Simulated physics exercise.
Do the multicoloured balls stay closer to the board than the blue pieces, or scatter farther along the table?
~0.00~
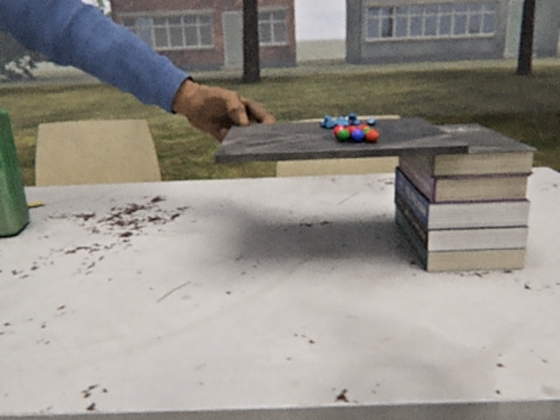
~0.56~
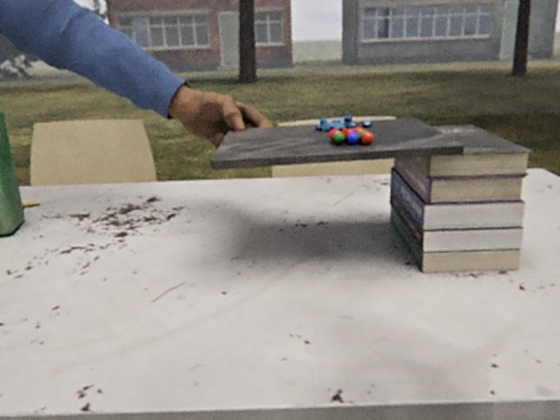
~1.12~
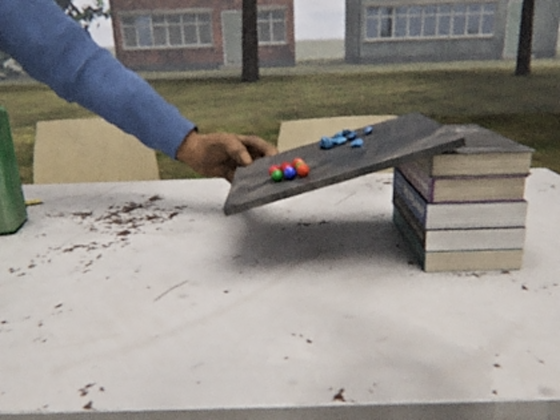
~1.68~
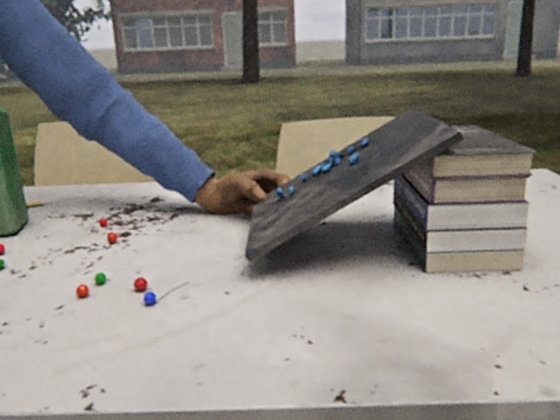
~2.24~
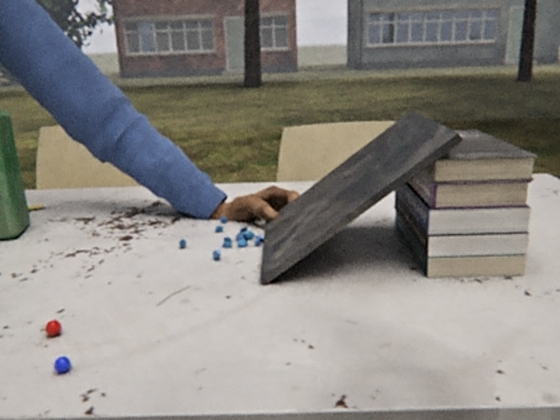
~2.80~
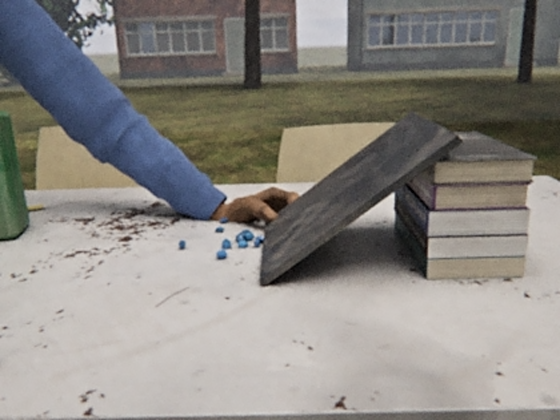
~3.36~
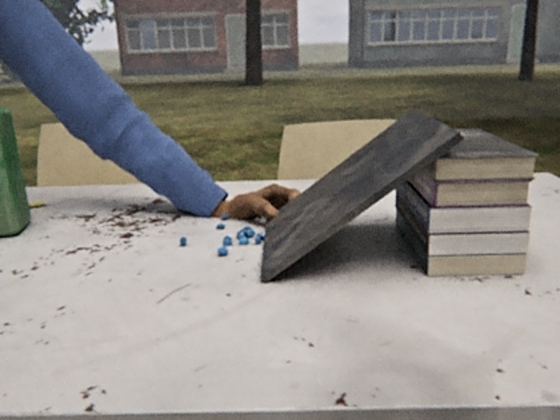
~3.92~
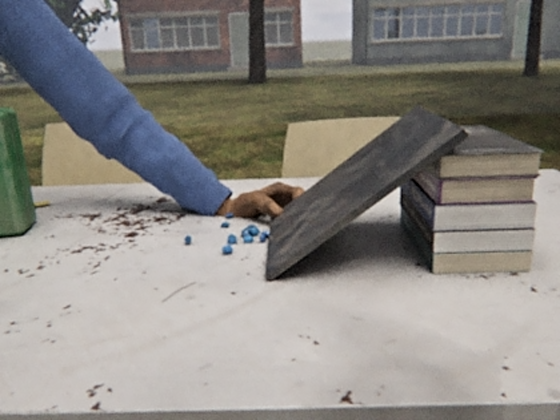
The multicoloured balls scatter farther, rolling away across the table and out of view, while the blue pieces settle near the foot of the board.
